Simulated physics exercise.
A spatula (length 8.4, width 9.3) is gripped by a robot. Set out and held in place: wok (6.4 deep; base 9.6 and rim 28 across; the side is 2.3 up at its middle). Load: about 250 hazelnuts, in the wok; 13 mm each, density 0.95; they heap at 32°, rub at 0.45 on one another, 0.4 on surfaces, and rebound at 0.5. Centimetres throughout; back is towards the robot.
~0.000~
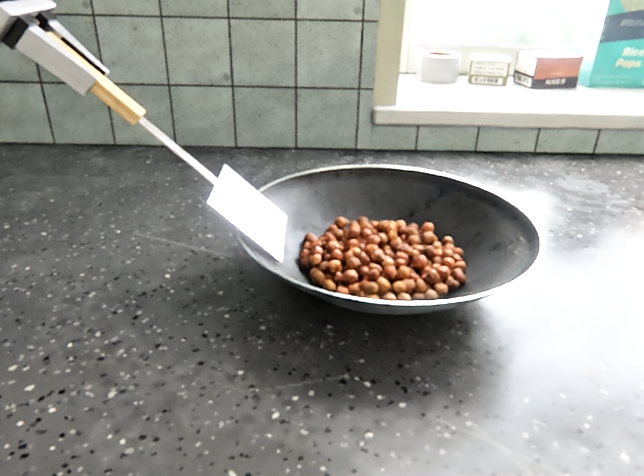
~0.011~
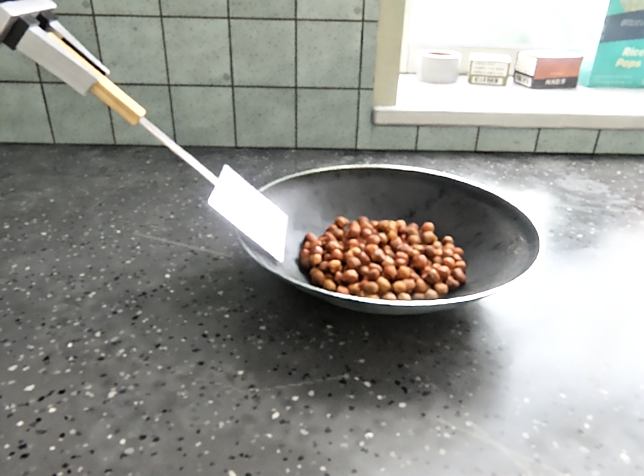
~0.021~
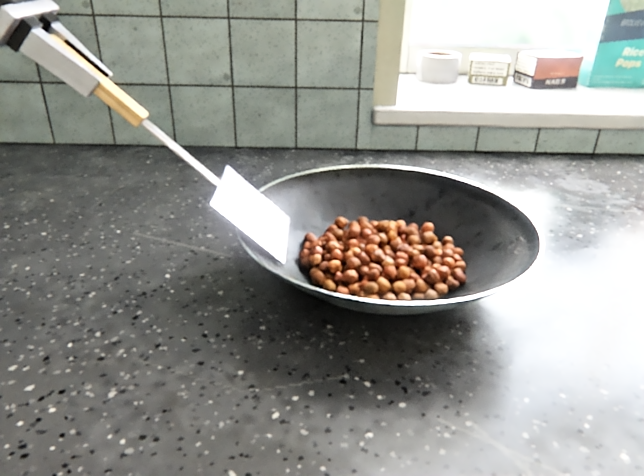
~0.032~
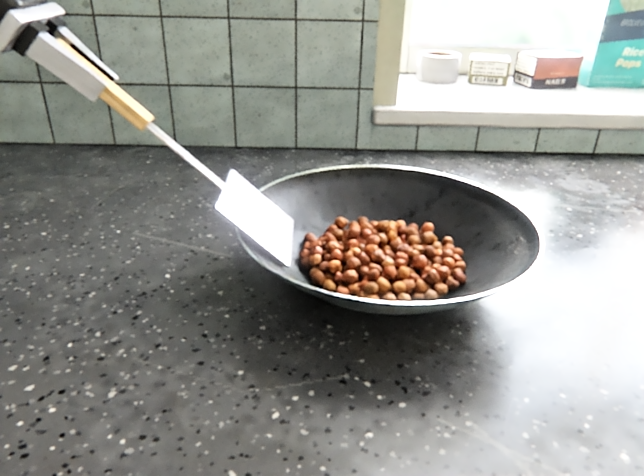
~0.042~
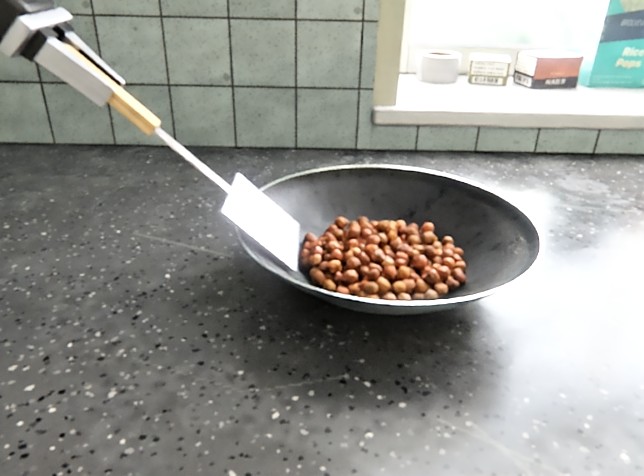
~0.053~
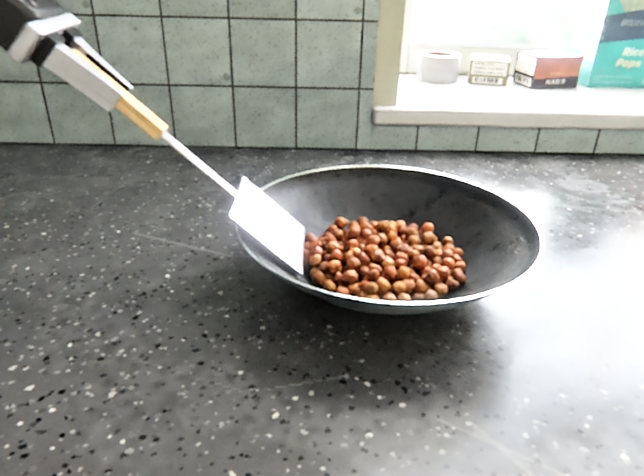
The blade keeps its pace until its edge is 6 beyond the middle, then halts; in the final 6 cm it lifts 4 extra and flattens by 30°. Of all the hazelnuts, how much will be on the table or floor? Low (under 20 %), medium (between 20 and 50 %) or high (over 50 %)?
Share on the table or floor: Low (under 20 %).
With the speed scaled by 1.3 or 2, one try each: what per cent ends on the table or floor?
Some 5 and 25 per cent.
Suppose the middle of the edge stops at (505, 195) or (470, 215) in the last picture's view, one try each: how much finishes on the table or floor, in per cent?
Some 35 and 5 per cent.
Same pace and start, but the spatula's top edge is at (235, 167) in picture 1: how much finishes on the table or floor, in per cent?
Some 0 per cent.
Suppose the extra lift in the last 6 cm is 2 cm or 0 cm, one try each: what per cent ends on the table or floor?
About 0 and 0 per cent.
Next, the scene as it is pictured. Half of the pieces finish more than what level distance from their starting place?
Roughly 4 cm.
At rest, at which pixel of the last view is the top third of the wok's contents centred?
At about (459, 244).
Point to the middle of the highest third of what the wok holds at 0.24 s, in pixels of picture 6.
Around (464, 239).
By 0.15 s, sloping 43°, highest piece 6 above the table; 254 in the wok.
By 0.24 s, sloping 31°, highest piece 7 above the table; 254 in the wok.
By 0.49 s, sloping 13°, highest piece 6 above the table; 253 in the wok, 1 on the table or floor.
By 1.54 s, sloping 13°, highest piece 5 above the table; 253 in the wok, 1 on the table or floor.
Final count, 253 in the wok, 1 on the table or floor. That is 0 % on the table or floor.
